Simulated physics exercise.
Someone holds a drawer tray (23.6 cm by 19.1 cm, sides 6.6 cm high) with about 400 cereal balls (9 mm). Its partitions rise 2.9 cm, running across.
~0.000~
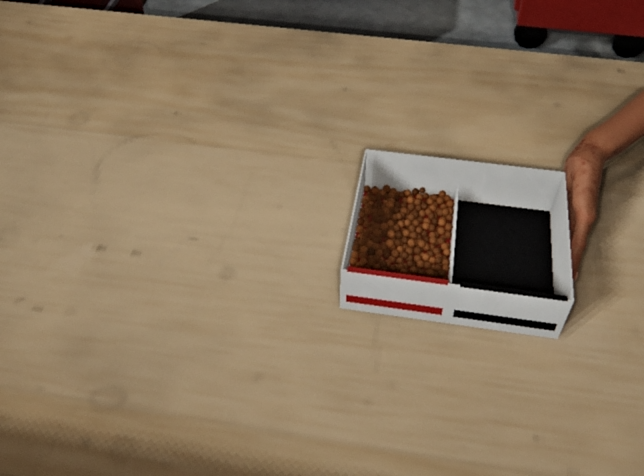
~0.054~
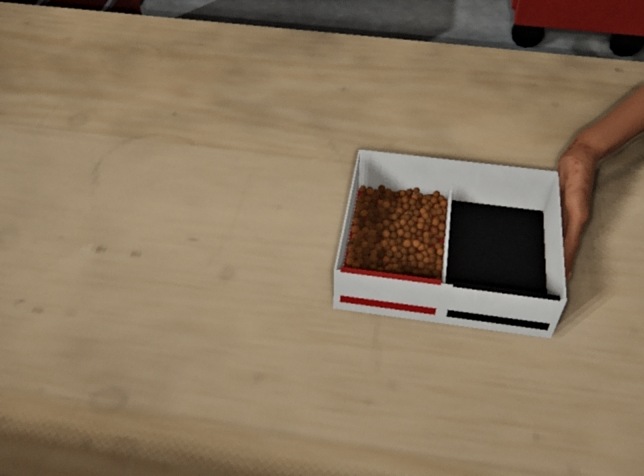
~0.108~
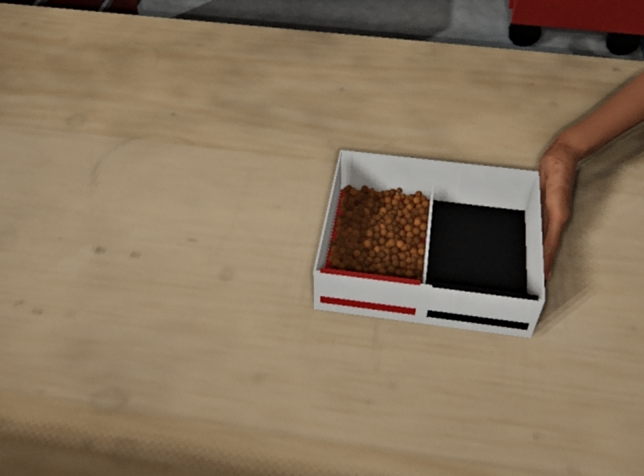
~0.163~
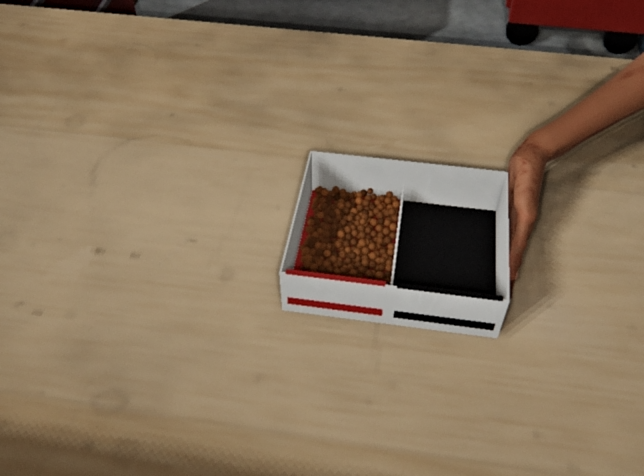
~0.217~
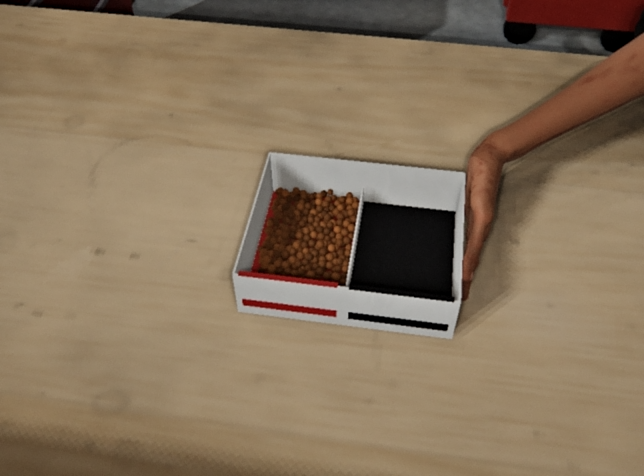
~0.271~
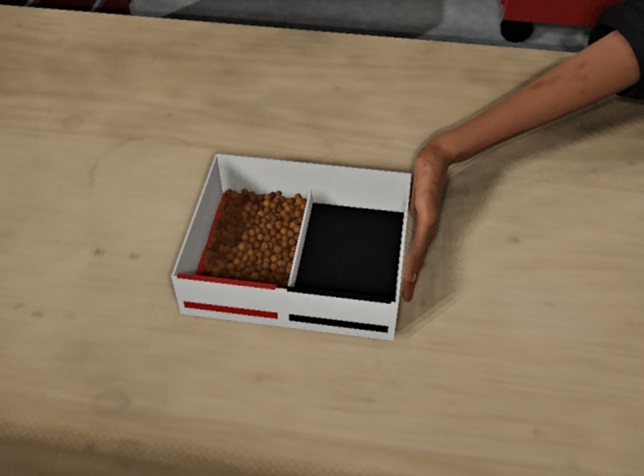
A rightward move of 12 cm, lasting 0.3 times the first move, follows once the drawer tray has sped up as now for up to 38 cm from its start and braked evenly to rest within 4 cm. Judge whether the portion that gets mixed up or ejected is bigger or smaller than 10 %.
Bigger.
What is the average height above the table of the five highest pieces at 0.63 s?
About 6 cm.
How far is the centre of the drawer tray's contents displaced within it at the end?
About 3.0 cm.
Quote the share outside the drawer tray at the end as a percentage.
Somewhere near 0 per cent, I'd say.
After 0.41 s, tilt 0 degrees; red 100 %; 0 % away from where they began.
After 0.52 s, tilt 0 degrees; red 100 %; 0 % away from where they began.
After 0.63 s, tilt 0 degrees; black 10 %, red 90 %; 10 % away from where they began.
After 0.73 s, tilt 0 degrees; black 15 %, red 85 %; 15 % away from where they began.
In the end, at 1.3 s, black 15 %, red 85 %; 15 % away from where they began.
